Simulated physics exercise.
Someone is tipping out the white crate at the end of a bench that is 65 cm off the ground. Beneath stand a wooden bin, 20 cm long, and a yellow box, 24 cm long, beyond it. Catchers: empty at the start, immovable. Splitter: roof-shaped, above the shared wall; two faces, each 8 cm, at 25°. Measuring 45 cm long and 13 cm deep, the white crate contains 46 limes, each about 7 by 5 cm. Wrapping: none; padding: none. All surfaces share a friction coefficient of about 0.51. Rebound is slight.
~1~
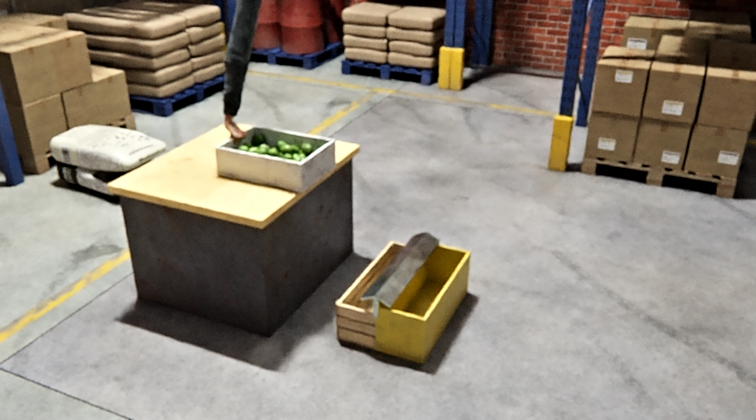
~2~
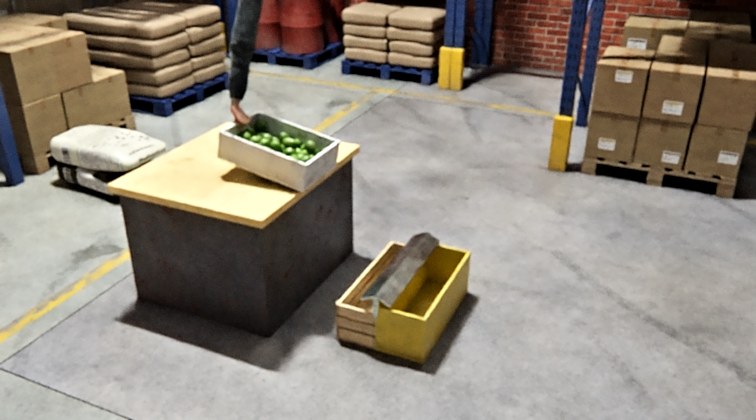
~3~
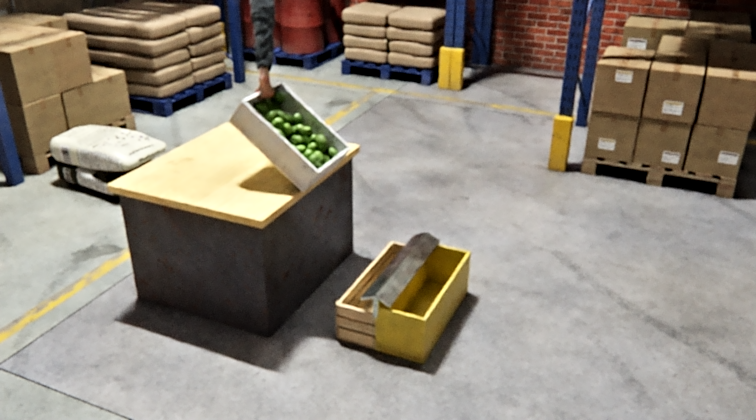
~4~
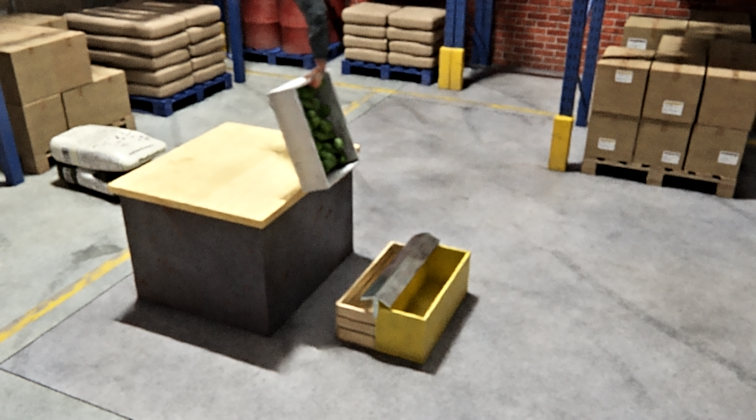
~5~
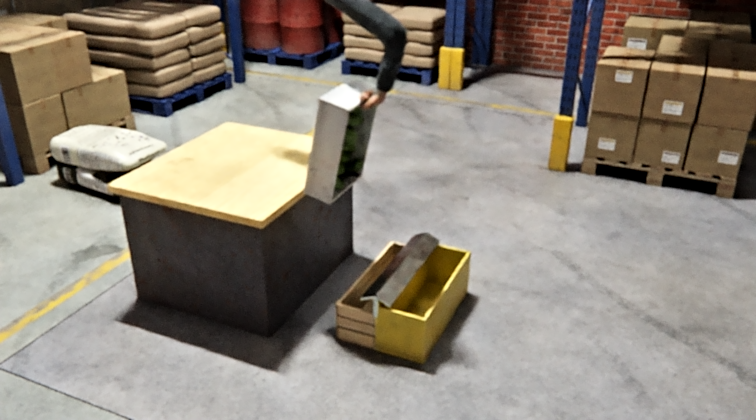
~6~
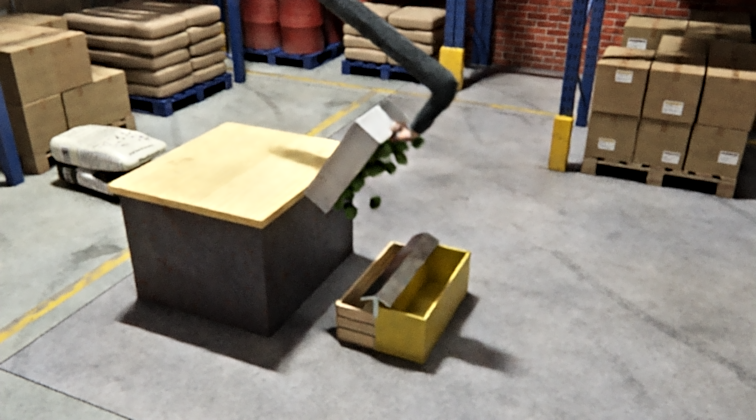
An arm in a dark sleeve reaches in from the top to a white crate of green limes on a pale-topped bench, in a warehouse seen from above. On the floor to the right sit a wooden bin and a yellow box with a grey ridged piece between them, boxes and sacks behind. The hand tilts the crate steeply over the bench's right end until limes tumble out, while the camera stays still.
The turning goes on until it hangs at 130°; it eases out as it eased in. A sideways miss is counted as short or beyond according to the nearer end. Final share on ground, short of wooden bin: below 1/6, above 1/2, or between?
Below 1/6.
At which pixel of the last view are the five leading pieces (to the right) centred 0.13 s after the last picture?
I'd say near (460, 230).
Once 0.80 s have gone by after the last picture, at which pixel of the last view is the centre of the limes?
Around (414, 311).
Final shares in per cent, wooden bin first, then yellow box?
Approx. 35 % / 15 %.
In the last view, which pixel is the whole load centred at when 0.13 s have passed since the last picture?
Somewhere near (408, 224) in the last picture's pixels.
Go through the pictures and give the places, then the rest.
In the first frame (each is followed by its nearest rim corner in this view), white crate, (300, 163); wooden bin, (373, 313); 0° from level; none out.
In the second frame, white crate, (305, 164); 11° from level.
In the third frame, white crate, (317, 170); 37° from level.
In the fourth frame, white crate, (328, 185); 70° from level.
In the fifth frame, white crate, (331, 201); 103° from level.
In the sixth frame, white crate, (328, 211); wooden bin, (373, 313); 125° from level; 12 out, the lowest lime at (375, 202).
Then, 0.13 s after the last picture, tilt 130°; 46 in the air.
Then, 0.28 s after the last picture, tilt 130°; 8 in the wooden bin, 6 in the yellow box, 15 on the ground beyond the yellow box and 17 in the air.
Then, 0.52 s after the last picture, tilt 130°; 14 in the wooden bin, 9 in the yellow box, 3 on the ground short of the wooden bin, 15 on the ground beyond the yellow box and 5 in the air.
Final count (0.80 s after the last picture), 15 in the wooden bin, 8 in the yellow box, 3 on the ground short of the wooden bin and 20 on the ground beyond the yellow box. Asked share, 3 of 46, 7 per cent.
